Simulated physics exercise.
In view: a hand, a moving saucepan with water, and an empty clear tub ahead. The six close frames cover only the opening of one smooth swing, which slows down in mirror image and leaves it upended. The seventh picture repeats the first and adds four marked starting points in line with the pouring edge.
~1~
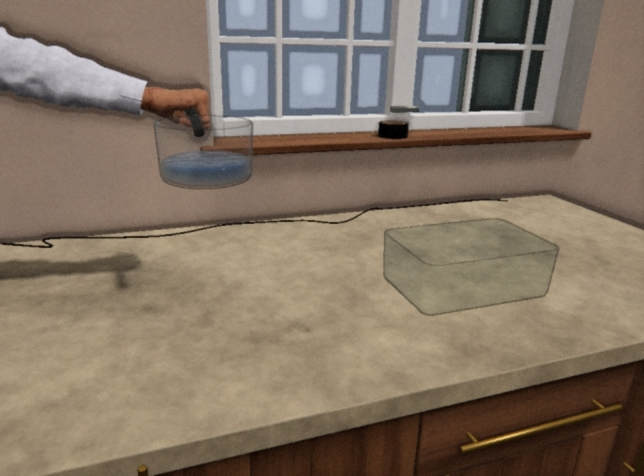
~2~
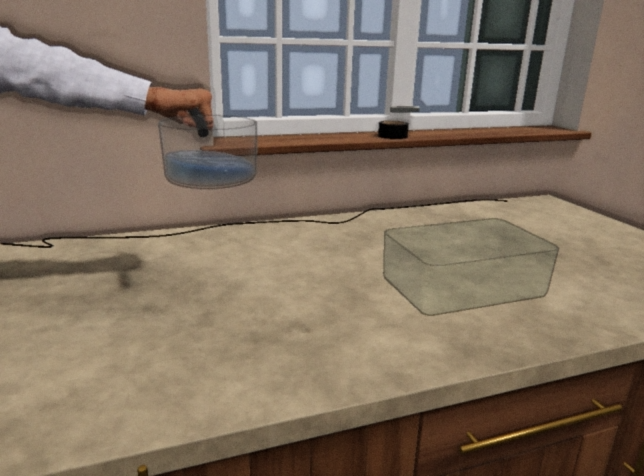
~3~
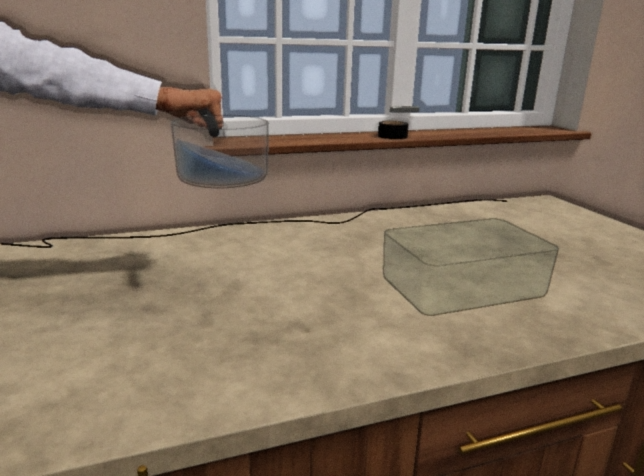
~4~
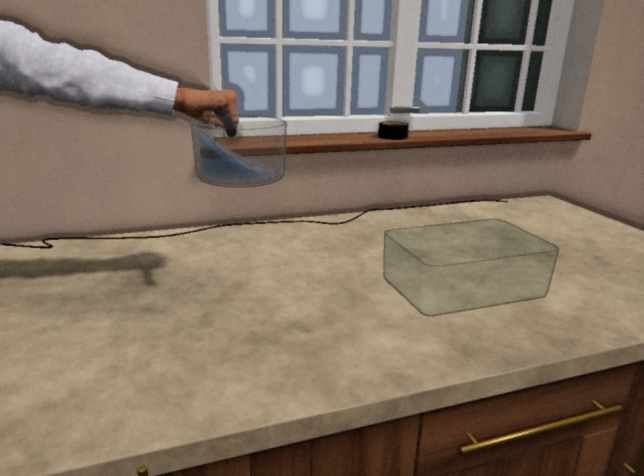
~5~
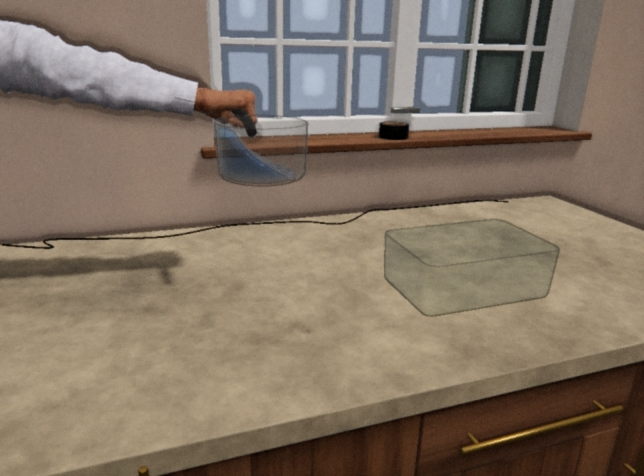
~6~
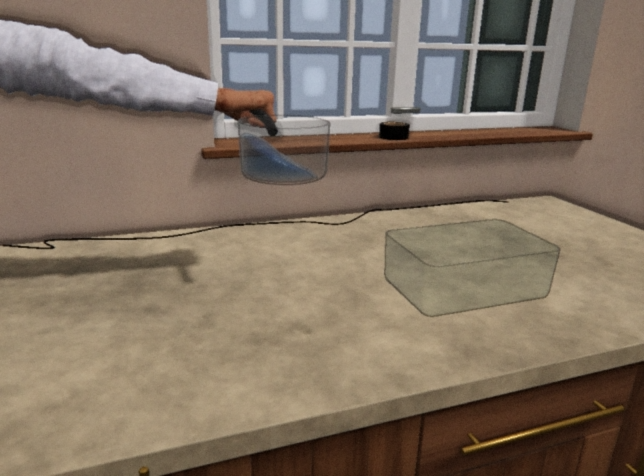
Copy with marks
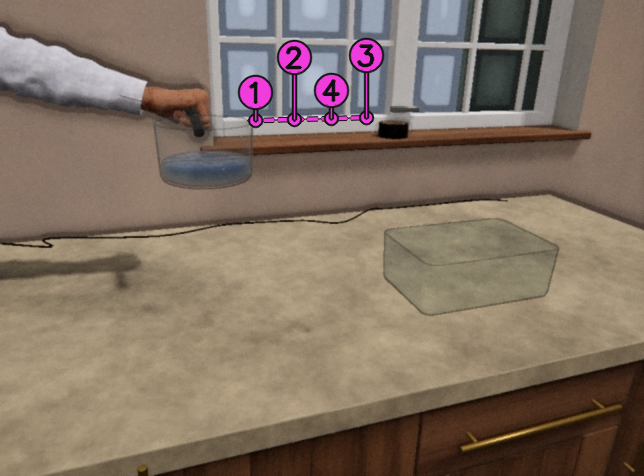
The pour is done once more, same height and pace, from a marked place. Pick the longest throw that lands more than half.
I would pick dot 2.
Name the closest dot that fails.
It is 1.
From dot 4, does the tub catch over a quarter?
Yes, it does.
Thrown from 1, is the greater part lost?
Yes, that goes wrong.
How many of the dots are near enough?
Three.
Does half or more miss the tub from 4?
No.
In magenta, 1 at (255, 120); 2 at (294, 119); 3 at (366, 117); 4 at (331, 118).
If 1 is chosen, about 34 % lands in the tub, 59 % falls short and 6 % goes beside or beyond.
If 2 is chosen, about 67 % lands in the tub, 21 % falls short and 13 % goes beside or beyond.
If 3 is chosen, about 74 % lands in the tub, 6 % falls short and 20 % goes beside or beyond.
If 4 is chosen, about 78 % lands in the tub, 8 % falls short and 14 % goes beside or beyond.
